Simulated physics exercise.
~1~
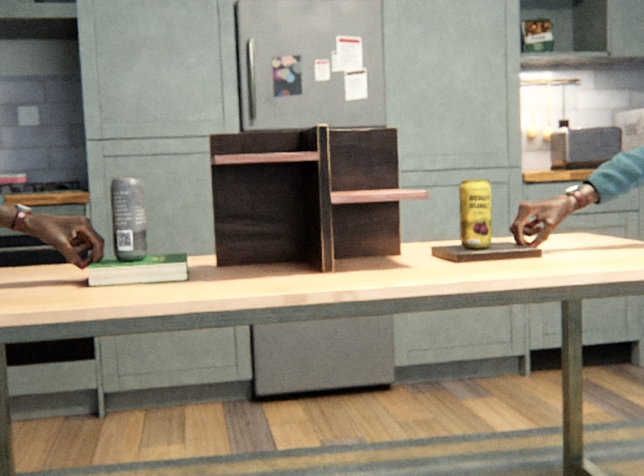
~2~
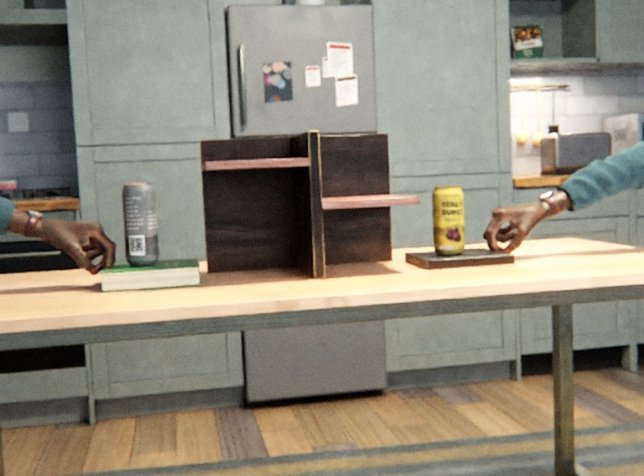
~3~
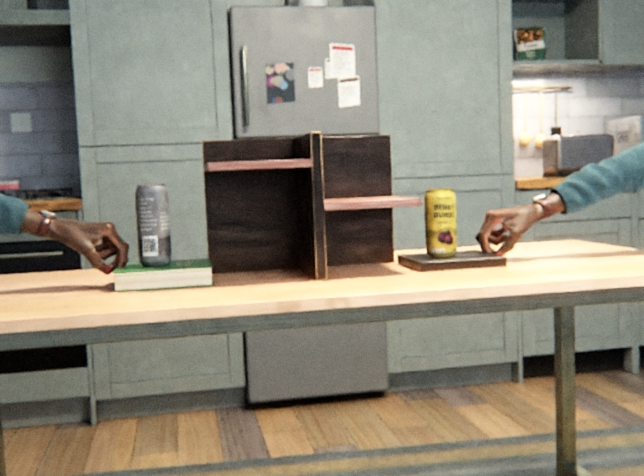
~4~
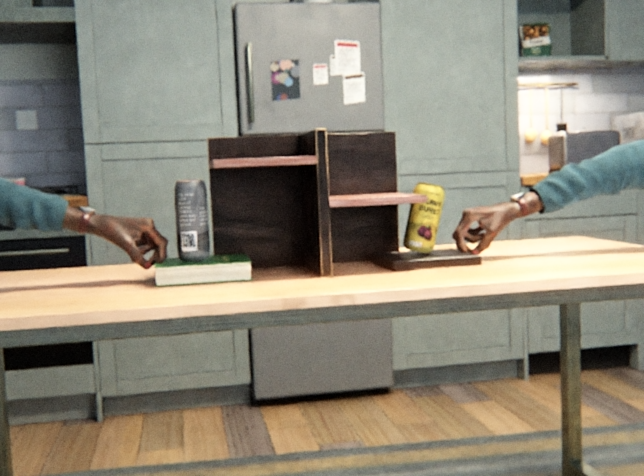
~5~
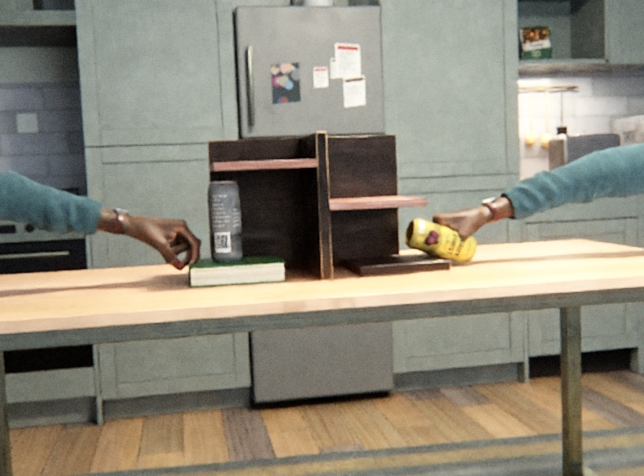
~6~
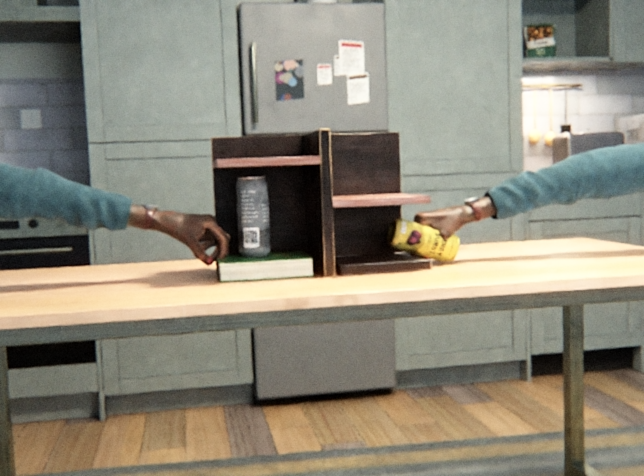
At first, a dark shelf unit with reddish ledges stands on a wooden table, with a grey can upright on a green book to its left and a yellow can upright on a dark tray to its right. Two hands slide the book and tray inward, the cans riding along. The yellow can meets the lower right ledge and leans back, then topples onto its side against the right hand. Meanwhile, the grey can passes beneath the higher left ledge. It ends upright inside the shelf, while the yellow can lies tipped by the hand.
